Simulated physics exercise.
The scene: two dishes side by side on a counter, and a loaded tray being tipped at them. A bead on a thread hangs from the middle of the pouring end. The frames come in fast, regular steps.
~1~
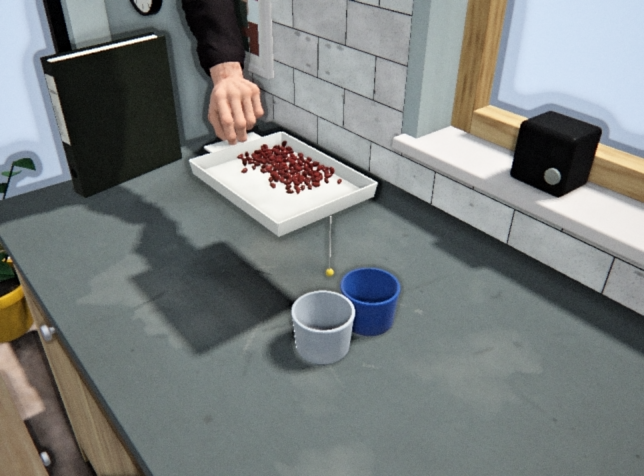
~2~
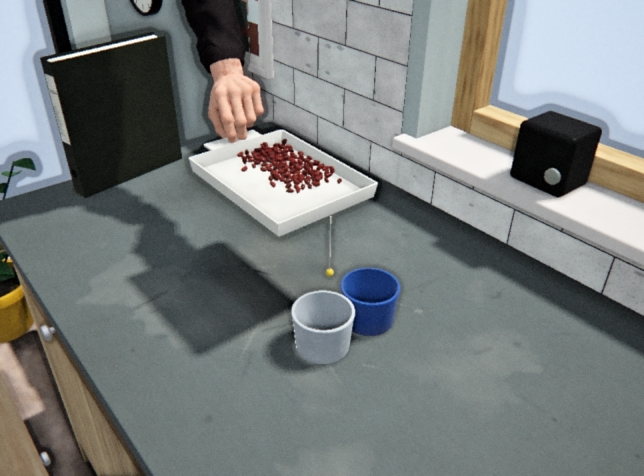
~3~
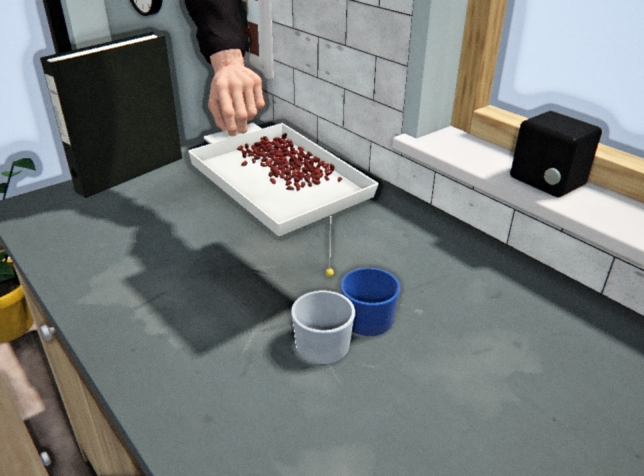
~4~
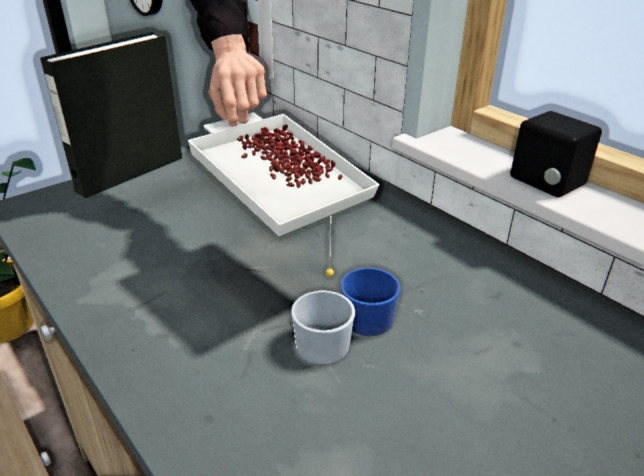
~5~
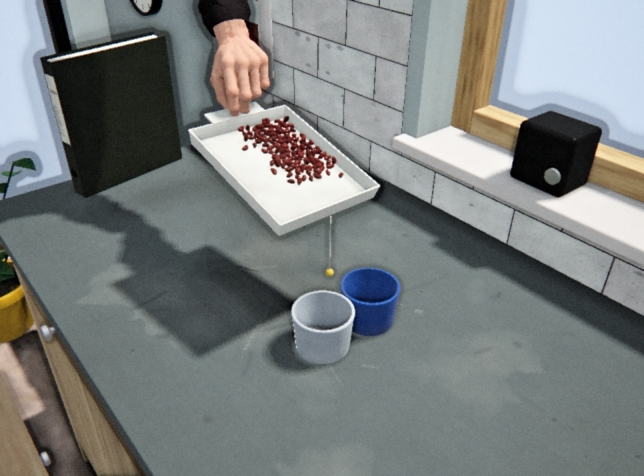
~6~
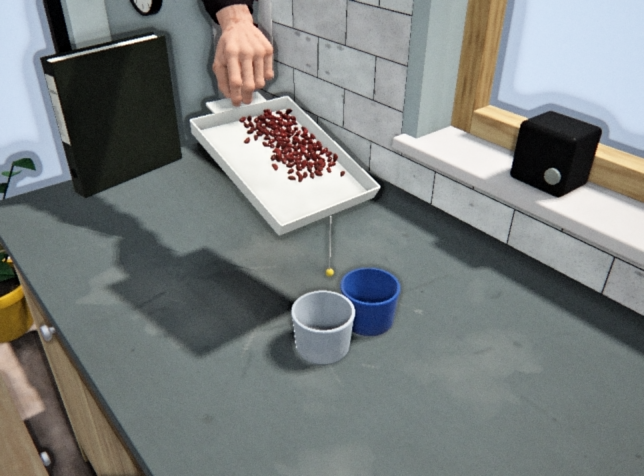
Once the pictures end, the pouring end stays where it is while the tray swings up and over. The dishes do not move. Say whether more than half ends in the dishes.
They take the larger part between them.
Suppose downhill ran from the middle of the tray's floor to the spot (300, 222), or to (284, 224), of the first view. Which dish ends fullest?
The first try: The left-hand dish. The second: The left dish.
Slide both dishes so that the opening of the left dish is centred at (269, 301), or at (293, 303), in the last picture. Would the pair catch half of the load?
In turn: Less than half; the smaller part.
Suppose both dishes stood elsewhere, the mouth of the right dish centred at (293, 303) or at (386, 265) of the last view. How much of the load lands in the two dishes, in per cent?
About 0 and 50 per cent.
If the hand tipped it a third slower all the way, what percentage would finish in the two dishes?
Near 70 %.
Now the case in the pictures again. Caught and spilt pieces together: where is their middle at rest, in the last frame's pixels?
Around (369, 318).
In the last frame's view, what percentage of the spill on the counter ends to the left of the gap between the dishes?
Close to 0 per cent.
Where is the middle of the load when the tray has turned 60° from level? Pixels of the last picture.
Around (344, 188).
Just after the last frame, tray tipped steeply; almost all on the tray; just a few in the right dish; about a tenth in the air.
A moment on, tray tipped right over; the larger part on the tray; just a few in the left dish; about a tenth in the right dish; just a few outside both; just a few in the air.
Further on, tray tipped past a quarter turn; roughly a quarter in the left dish; roughly half in the right dish; roughly a quarter outside both.
When it is over, tray tipped past a quarter turn; roughly a quarter in the left dish; roughly half in the right dish; roughly a quarter outside both.
